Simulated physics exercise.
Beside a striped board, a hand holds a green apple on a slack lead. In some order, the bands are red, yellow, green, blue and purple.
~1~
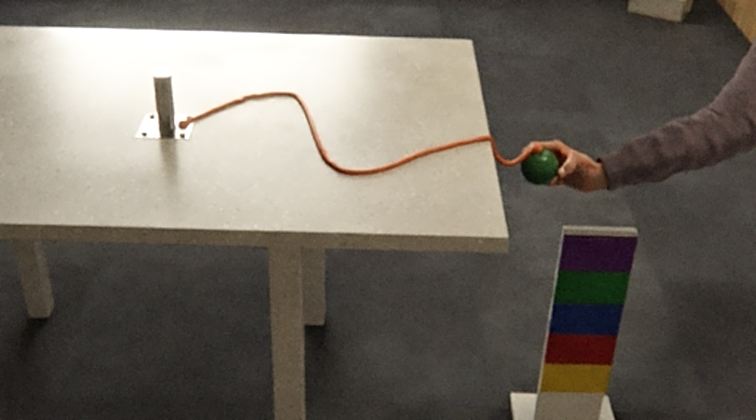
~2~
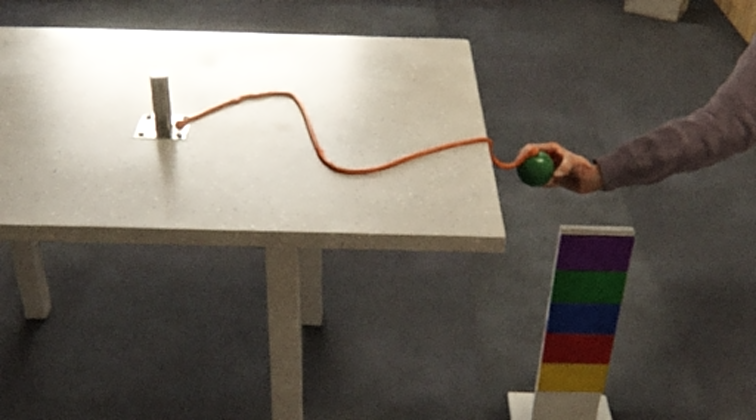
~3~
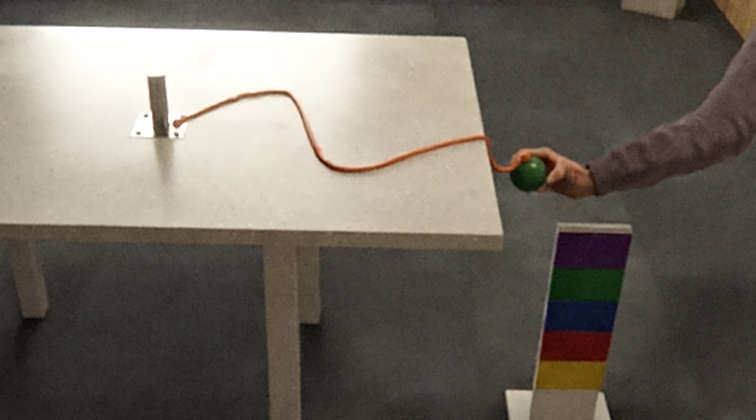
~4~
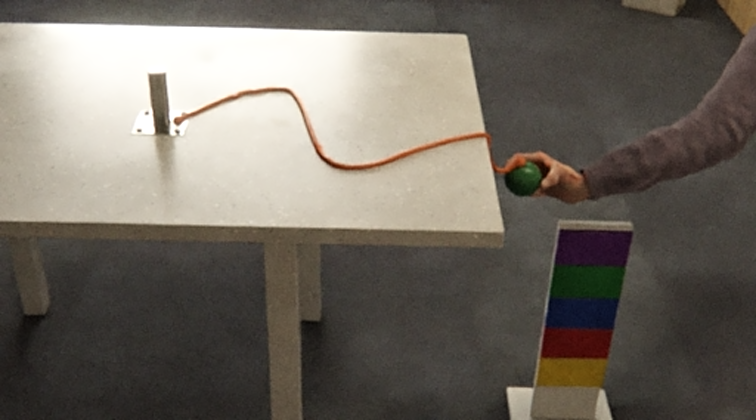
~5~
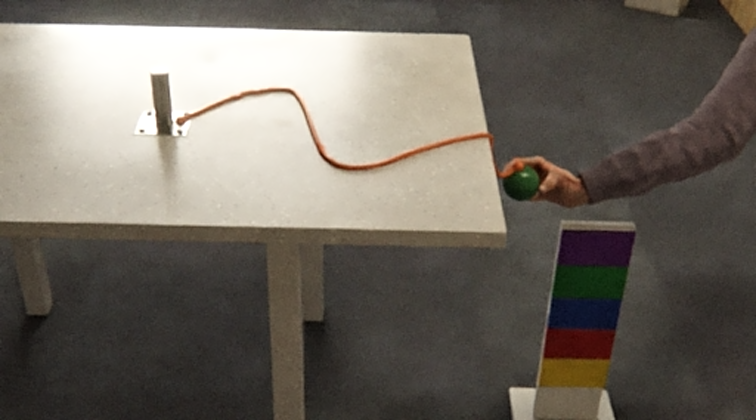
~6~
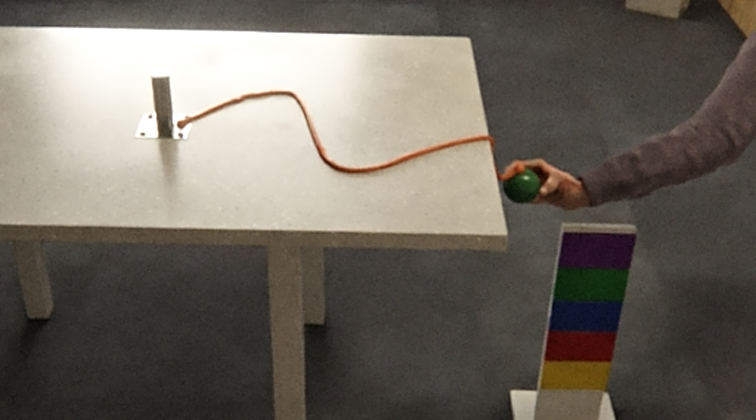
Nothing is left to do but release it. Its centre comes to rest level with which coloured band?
With the red one.
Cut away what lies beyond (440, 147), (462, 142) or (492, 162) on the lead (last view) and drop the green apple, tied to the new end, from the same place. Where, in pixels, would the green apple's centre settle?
About (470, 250) first, then about (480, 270), and finally about (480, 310).
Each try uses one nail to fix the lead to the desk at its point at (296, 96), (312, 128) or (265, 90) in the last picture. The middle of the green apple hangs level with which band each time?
Answer: Blue, green and blue, in that order.
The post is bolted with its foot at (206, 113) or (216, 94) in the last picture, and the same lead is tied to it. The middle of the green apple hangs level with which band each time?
The first case gives yellow, the second gives yellow.
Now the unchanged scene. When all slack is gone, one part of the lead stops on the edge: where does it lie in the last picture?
That spot lies near (333, 164).
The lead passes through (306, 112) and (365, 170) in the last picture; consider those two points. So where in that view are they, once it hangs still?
End positions: About (376, 126) and about (485, 161).
A little later, apple near (447, 336); level with red.
Next, apple near (483, 339); level with red.
When it is over, apple near (465, 338); level with red. The lead holds its middle at red.
